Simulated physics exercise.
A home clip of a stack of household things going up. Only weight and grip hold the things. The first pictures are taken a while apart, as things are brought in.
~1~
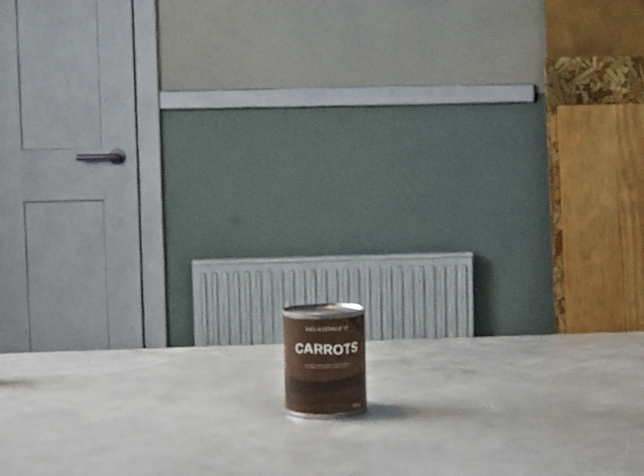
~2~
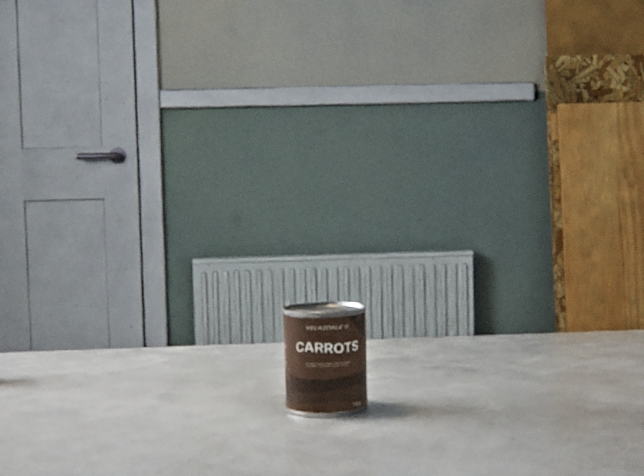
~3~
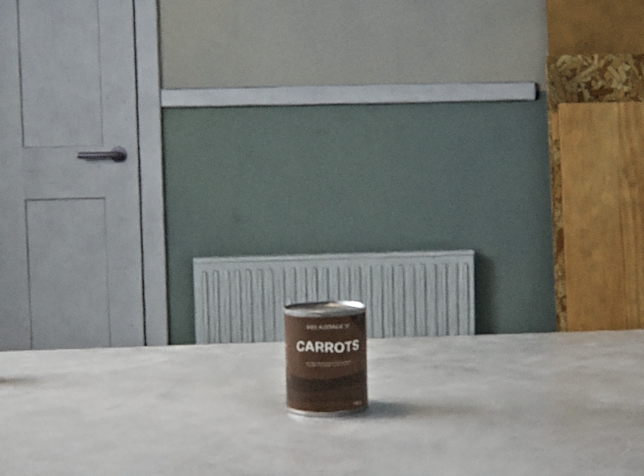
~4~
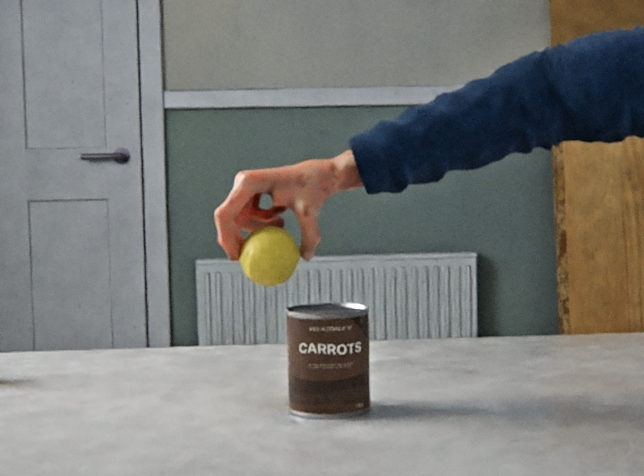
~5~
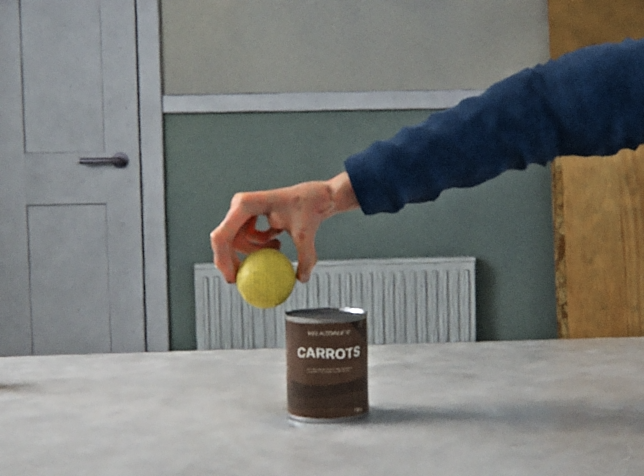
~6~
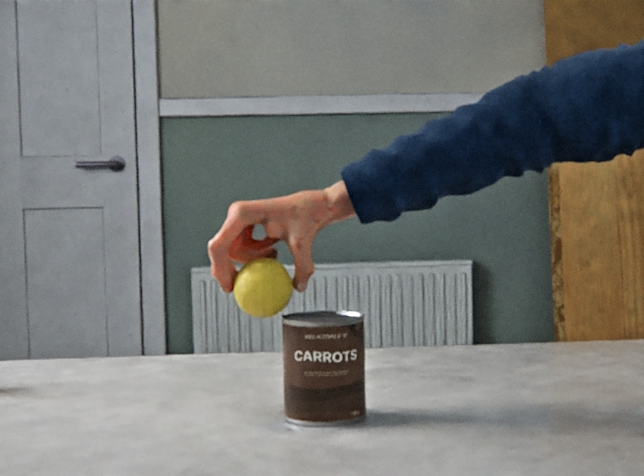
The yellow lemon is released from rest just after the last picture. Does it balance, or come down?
It loses its balance.
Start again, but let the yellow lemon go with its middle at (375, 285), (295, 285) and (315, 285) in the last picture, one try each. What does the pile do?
First try: It loses its balance; second try: It keeps its balance; third try: It keeps its balance.
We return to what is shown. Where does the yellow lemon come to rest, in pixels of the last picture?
Around (214, 392).
Then, 0.30 s on from there, yellow lemon now fallen.
Then, 0.50 s on from there, nothing new.
In the end, fallen, yellow lemon; the other 2 unmoved. At the end, from the last picture's camera, yellow lemon near (214, 393). The pile comes apart.
